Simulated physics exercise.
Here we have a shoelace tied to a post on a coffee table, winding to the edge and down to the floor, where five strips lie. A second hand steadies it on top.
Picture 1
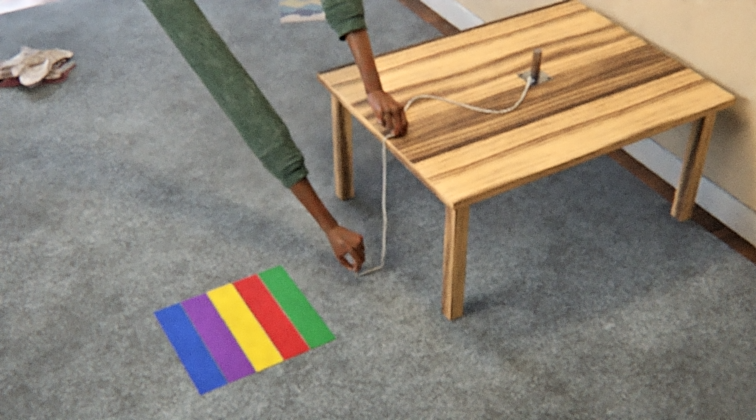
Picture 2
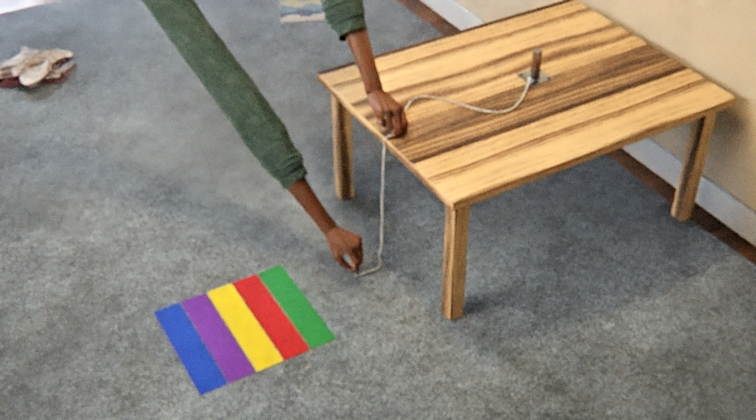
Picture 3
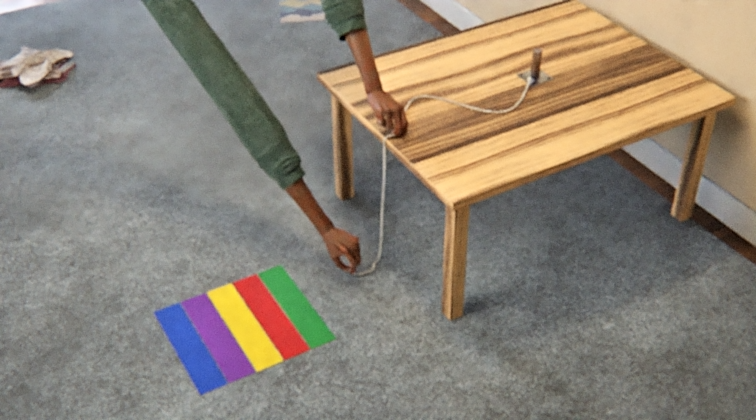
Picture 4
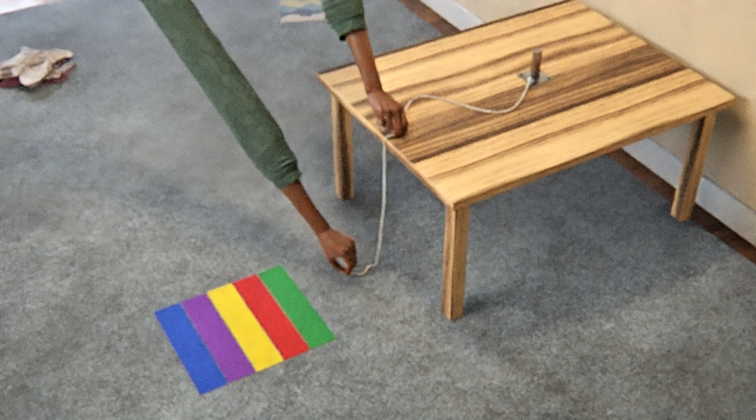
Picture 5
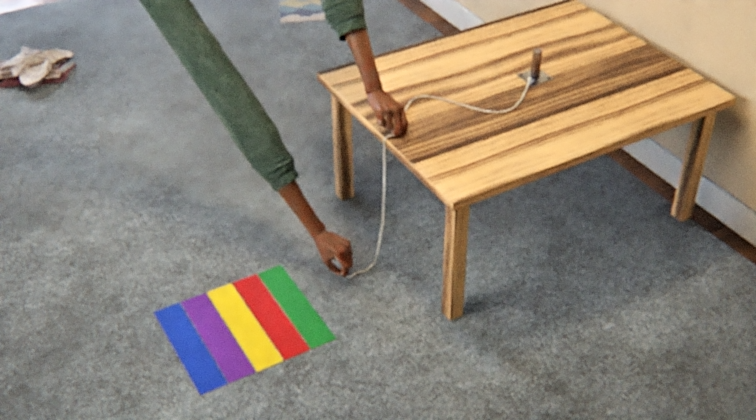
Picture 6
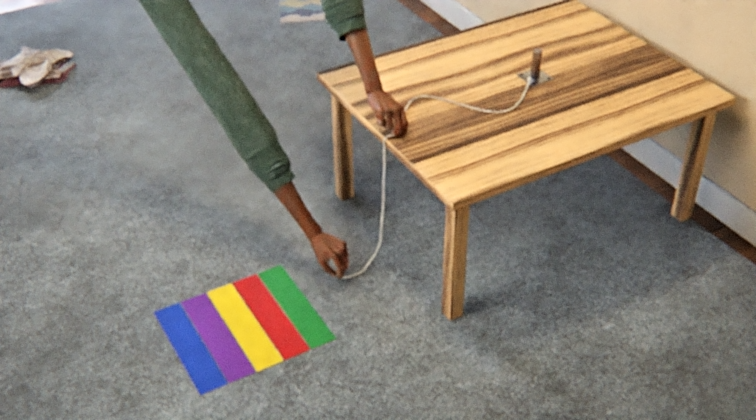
A hand slowly draws a cord's end leftward across the carpet beside a wooden table.
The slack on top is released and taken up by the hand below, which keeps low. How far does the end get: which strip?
It gets as far as the blue strip.
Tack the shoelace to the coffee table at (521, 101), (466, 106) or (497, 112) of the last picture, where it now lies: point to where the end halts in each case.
In that order: (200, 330), (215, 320) and (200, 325).
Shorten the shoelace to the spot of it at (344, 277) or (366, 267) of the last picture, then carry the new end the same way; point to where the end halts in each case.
Near (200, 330) and (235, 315).
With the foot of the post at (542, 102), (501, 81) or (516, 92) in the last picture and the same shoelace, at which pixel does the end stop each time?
In that order: (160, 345), (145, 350) and (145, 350).
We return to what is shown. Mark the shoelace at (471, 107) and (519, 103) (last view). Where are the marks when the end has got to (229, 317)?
They go to (444, 109) and to (491, 92).
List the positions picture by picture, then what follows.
In the first picture, end (354, 269); green (314, 330); red (287, 340); yellow (261, 351); purple (233, 362); blue (205, 374).
In the second picture, end (352, 269); shoelace through (524, 95) (474, 108) (412, 101) (391, 136) (382, 193) (381, 247).
In the third picture, end (349, 271).
In the fourth picture, end (346, 272); shoelace through (524, 95) (474, 108) (412, 101) (391, 136) (384, 193) (379, 248).
In the fifth picture, end (341, 274).
In the sixth picture, end (337, 275); shoelace through (524, 95) (474, 108) (412, 101) (391, 136) (383, 193) (378, 249).
Early on, end near (229, 317); over yellow.
Midway, end near (201, 328); over purple.
At the end of the slack, end near (185, 334); over blue. The blue one.
